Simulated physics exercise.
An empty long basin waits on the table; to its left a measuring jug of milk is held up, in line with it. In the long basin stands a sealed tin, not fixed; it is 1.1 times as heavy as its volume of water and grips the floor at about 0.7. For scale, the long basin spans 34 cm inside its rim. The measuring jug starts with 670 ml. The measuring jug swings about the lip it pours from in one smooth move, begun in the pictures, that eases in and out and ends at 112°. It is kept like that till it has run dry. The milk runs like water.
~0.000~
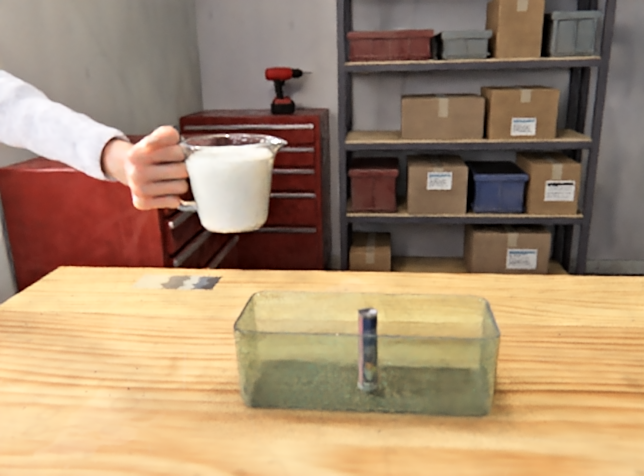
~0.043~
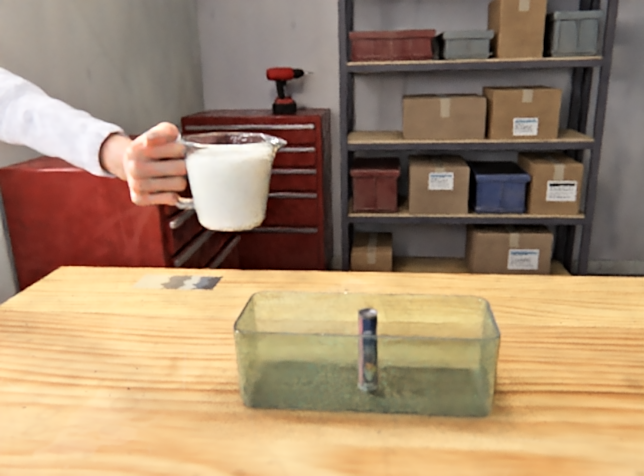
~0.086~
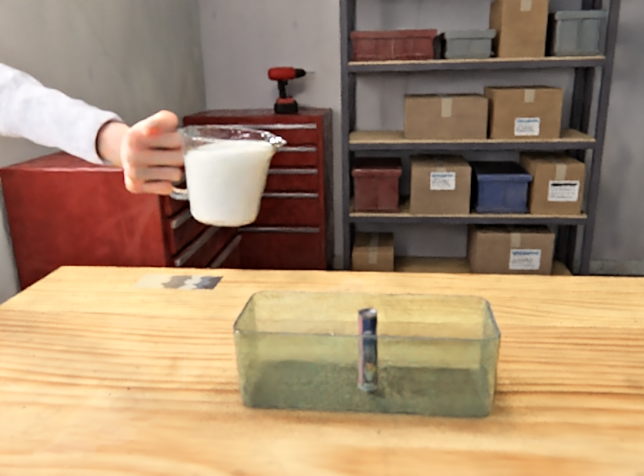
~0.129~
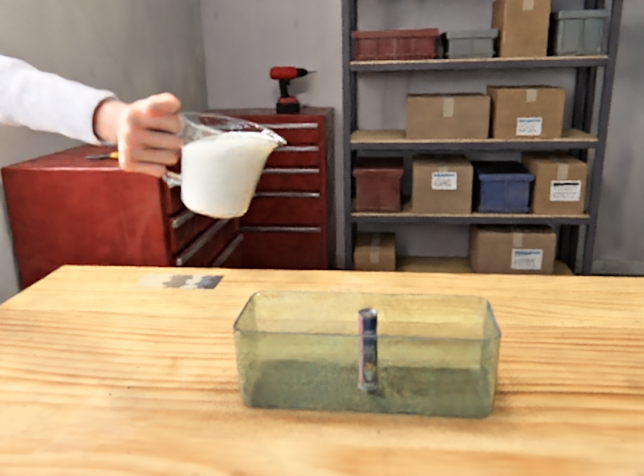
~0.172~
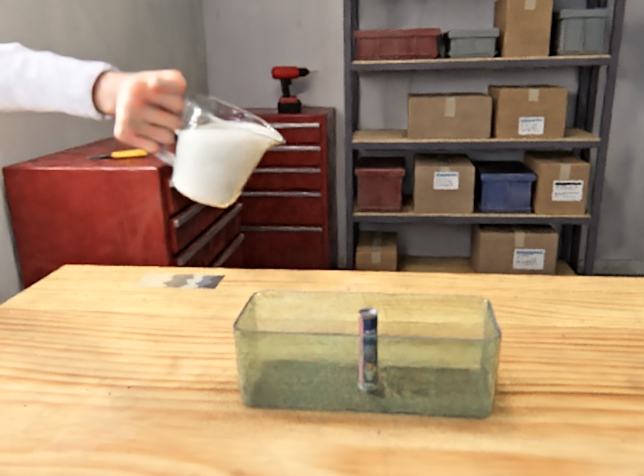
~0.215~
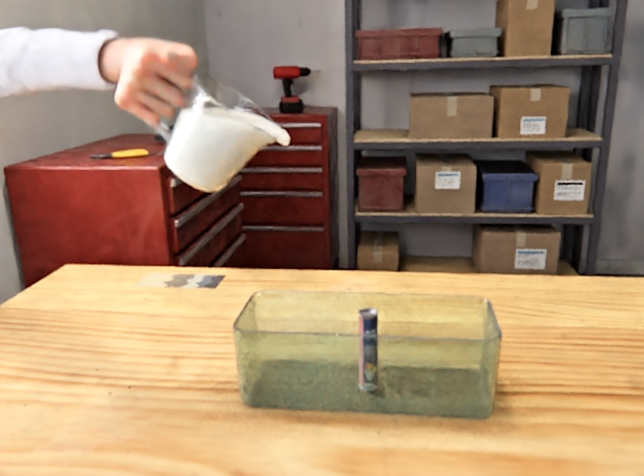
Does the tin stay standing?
The tin remains upright.
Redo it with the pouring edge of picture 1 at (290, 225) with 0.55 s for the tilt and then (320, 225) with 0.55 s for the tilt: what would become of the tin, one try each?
First it falls; then it stays up.
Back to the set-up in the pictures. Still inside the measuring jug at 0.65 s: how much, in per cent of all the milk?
About 3 per cent.
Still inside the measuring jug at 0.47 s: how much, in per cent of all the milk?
Some 50 per cent.
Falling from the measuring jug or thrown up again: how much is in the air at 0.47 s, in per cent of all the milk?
Some 48 per cent.
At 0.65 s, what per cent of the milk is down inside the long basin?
Some 50 per cent.
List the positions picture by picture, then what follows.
In the first picture, it leans 0°; its right rim is at (287, 142); the milk meets the walls at (191, 154) and (273, 153); the long basin's rim runs from (243, 311) to (493, 317); the tin's top is at (368, 316).
In the second picture, it leans 2°; its right rim is at (286, 142); the milk meets the walls at (191, 153) and (273, 151).
In the third picture, it leans 7°; its right rim is at (286, 142); the milk meets the walls at (189, 150) and (274, 145).
In the fourth picture, it leans 15°; its right rim is at (286, 142); the milk meets the walls at (188, 142) and (277, 139).
In the fifth picture, it leans 25°; its right rim is at (285, 141); the milk meets the walls at (186, 130) and (283, 135).
In the sixth picture, it leans 37°; its right rim is at (285, 141); the milk meets the walls at (180, 126) and (282, 133); 2 per cent is over the edge.
After 0.47 s the tilt is 106° and 51 per cent is still to pour; the tin stands where it began.
After 0.65 s the tilt is 112° and 3 per cent is still to pour; the tin stands where it began.
After 0.84 s the tilt is 112° and 0 per cent is still to pour; the tin stands where it began.
After 1.05 s the tilt is 112° and 0 per cent is still to pour; the tin stands where it began.
In the end the tin stands where it began.
